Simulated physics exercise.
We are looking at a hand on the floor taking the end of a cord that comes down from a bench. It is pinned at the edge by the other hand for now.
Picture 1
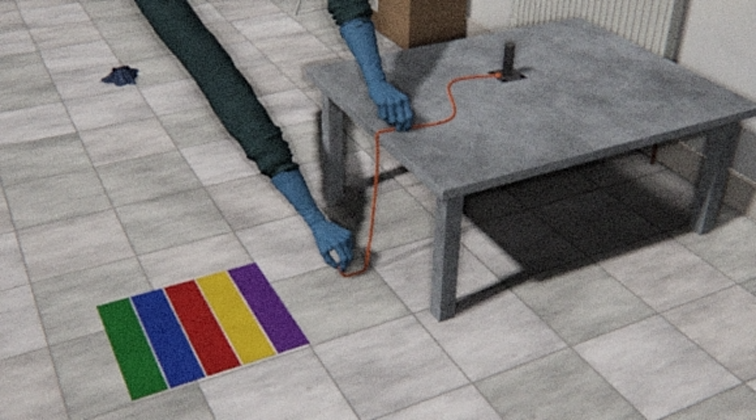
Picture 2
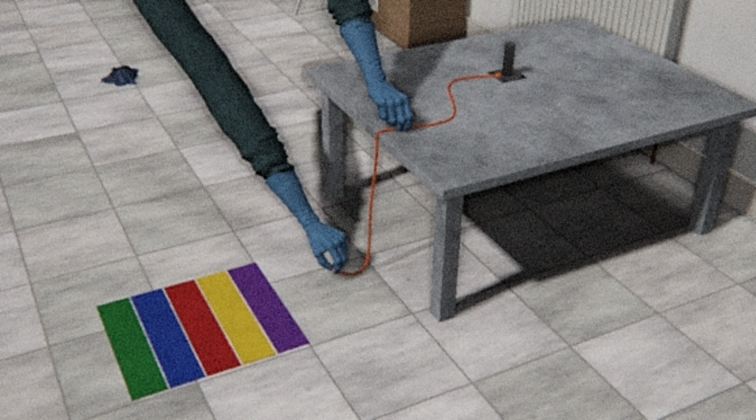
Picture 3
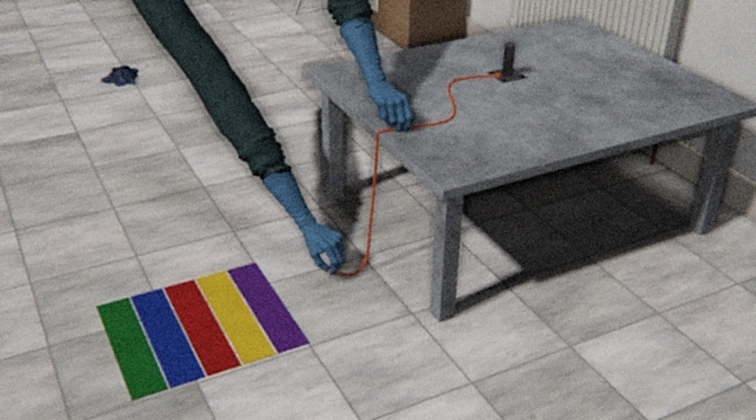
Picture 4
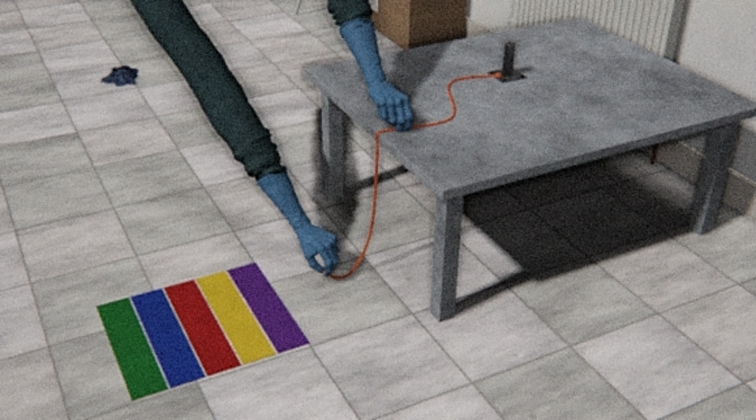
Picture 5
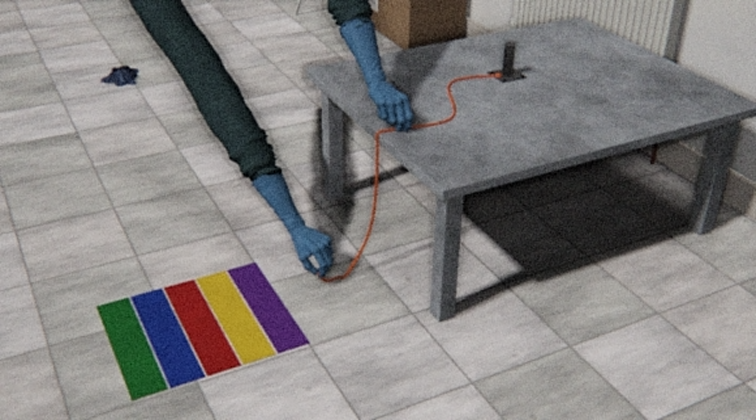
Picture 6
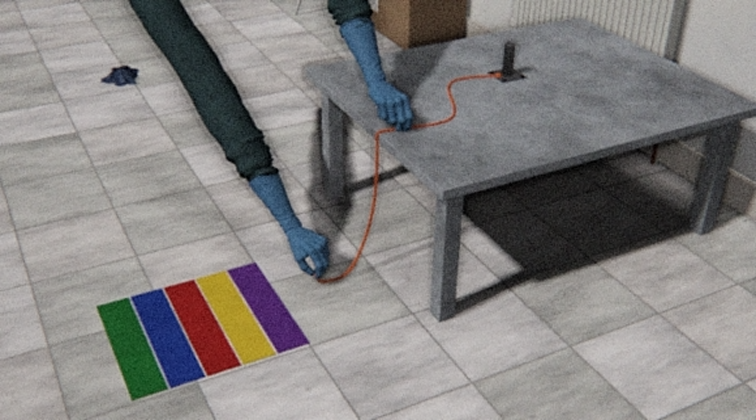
A gloved hand near the floor drew the end of an orange cord slowly left, a short way toward a patch of coloured stripes, while the other hand pinned the cord at the table's edge.
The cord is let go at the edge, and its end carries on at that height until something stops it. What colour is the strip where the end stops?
It is red.
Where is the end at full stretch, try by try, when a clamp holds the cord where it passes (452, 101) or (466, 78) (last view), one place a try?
The spots come out as (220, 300) and (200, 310), in that order.
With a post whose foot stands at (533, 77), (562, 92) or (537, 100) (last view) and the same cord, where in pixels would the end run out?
In pixels, the answers are (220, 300), (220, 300) and (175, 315).
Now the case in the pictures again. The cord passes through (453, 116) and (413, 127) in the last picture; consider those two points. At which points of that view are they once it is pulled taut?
At (402, 112) for the first, at (365, 131) for the second.
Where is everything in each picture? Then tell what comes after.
The first frame shows end (339, 268); purple (284, 332); yellow (250, 343); red (216, 353); blue (180, 365); green (143, 376).
The second frame shows end (333, 269); cord through (473, 77) (451, 97) (439, 123) (378, 139) (371, 200) (368, 257).
The third frame shows end (330, 270).
The fourth frame shows end (324, 272); cord through (473, 77) (451, 97) (439, 123) (378, 139) (375, 200) (361, 257).
The fifth frame shows end (319, 274).
The sixth frame shows end (315, 275); cord through (473, 77) (451, 97) (439, 123) (378, 139) (374, 200) (357, 258).
Early on, end near (252, 293); over purple.
Midway, end near (215, 303); over yellow.
At the end of the slack, end near (193, 310); over red. It halts on the red strip.
